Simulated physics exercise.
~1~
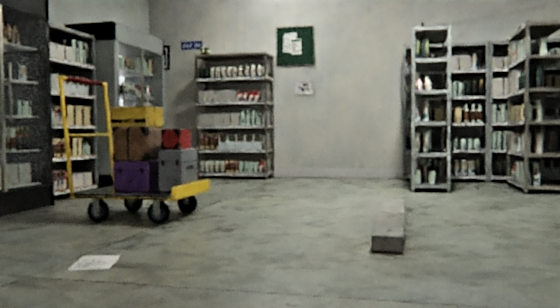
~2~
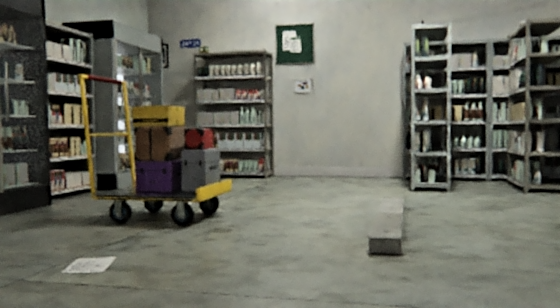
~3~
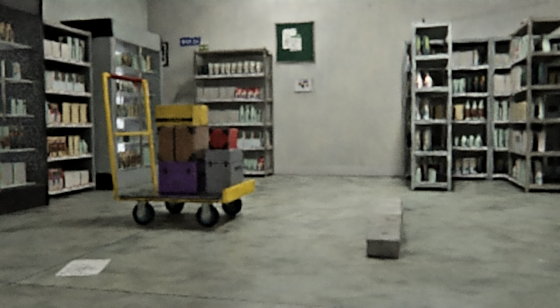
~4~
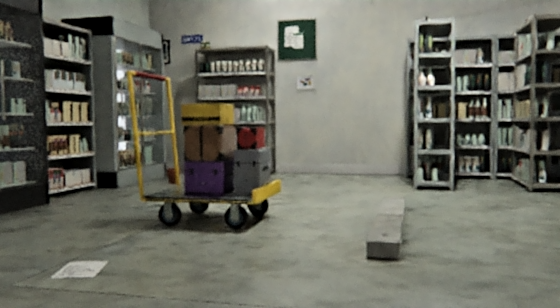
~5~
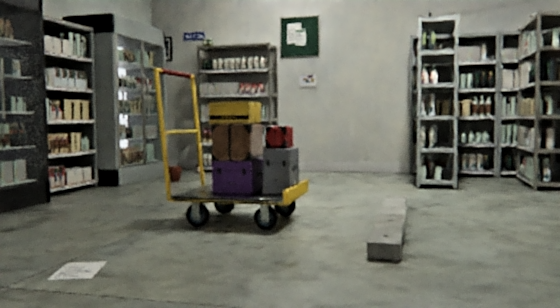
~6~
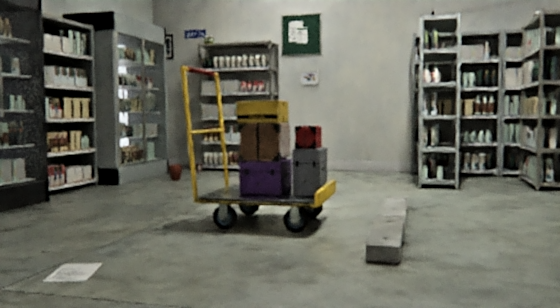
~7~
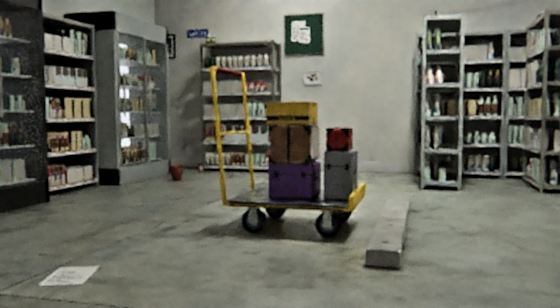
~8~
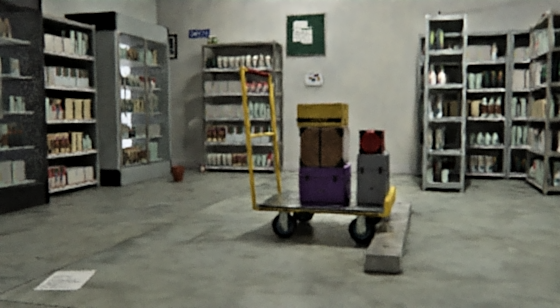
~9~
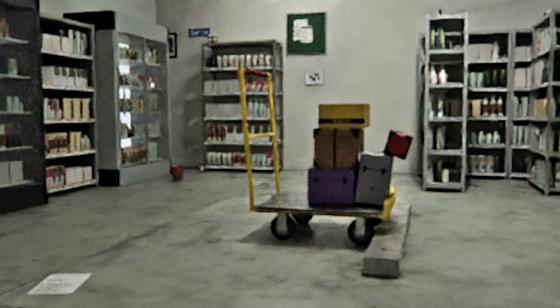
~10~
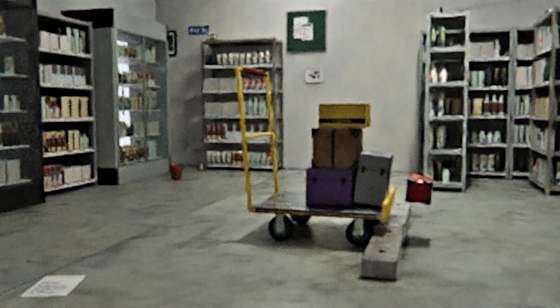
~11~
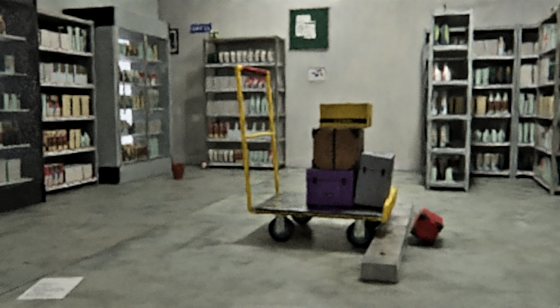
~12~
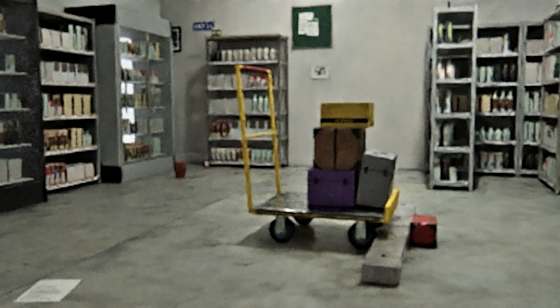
In a grey-walled storeroom lined with shelves of bottles and boxes, seen from the front as the view drifts slightly sideways, a yellow-railed trolley stands at the left. It carries a purple toolbox with a brown suitcase and a yellow carton stacked above, and a small red suitcase atop a grey toolbox. The trolley rolls right across the concrete floor until its wheels strike a low kerb and it halts. The red suitcase tips off over the front edge, tumbles down and settles on the floor beyond the kerb. The other four pieces stay on the deck.
